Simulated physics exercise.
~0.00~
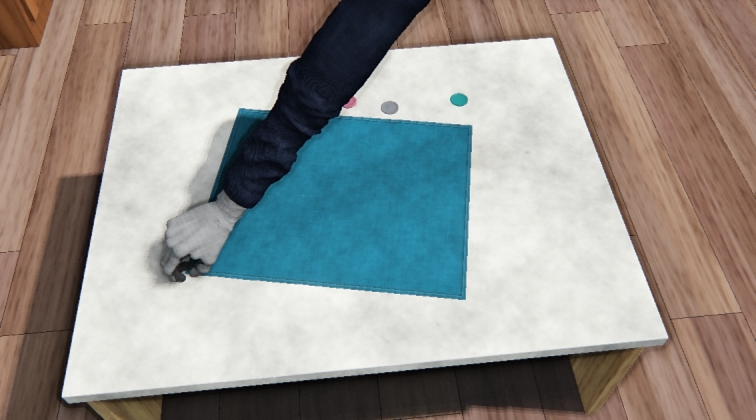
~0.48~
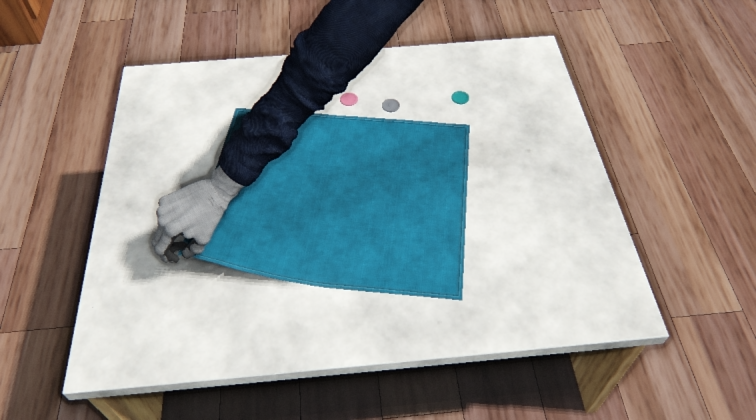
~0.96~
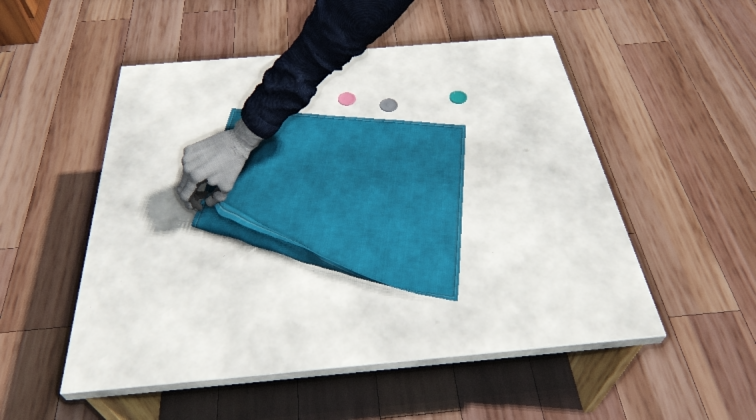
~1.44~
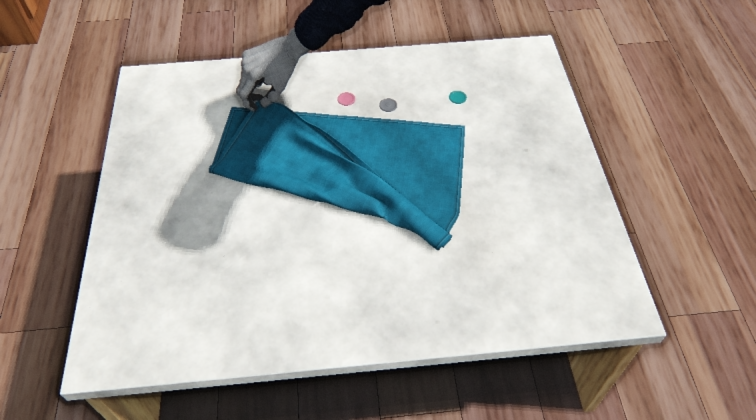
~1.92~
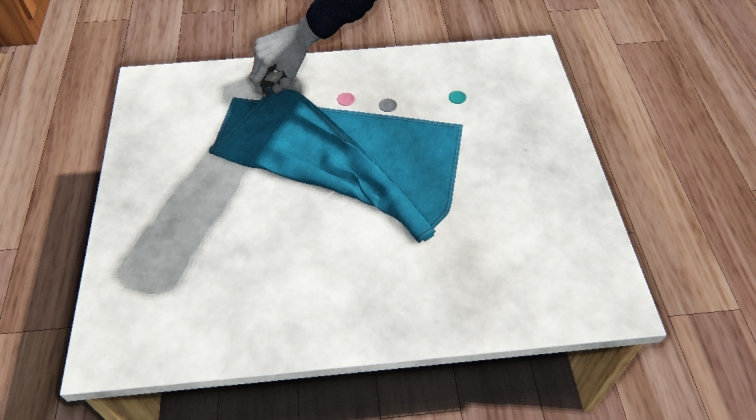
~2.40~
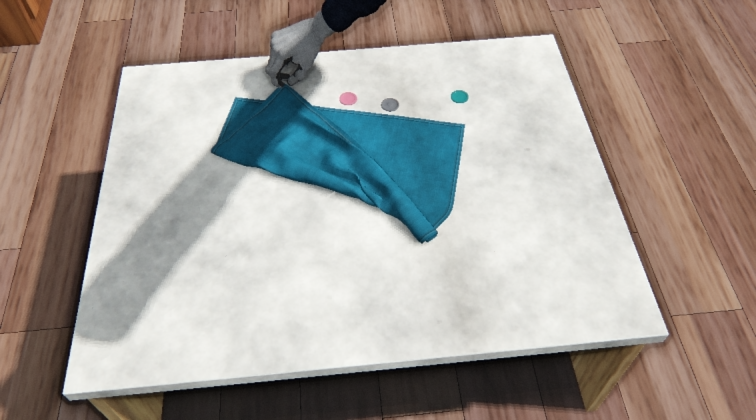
At first, a teal-blue hand towel lies flat on a pale desk, with a pink badge, a grey lid and a teal badge in a row just beyond its far edge. A hand in a dark sleeve grips the towel's near left corner and begins to lift it. The hand carries the corner away toward the far edge, folding the cloth over itself. It lowers the corner near the far left side and draws back slightly. The towel ends up partly folded and creased, with its near edge slanting, while all three small discs remain uncovered.
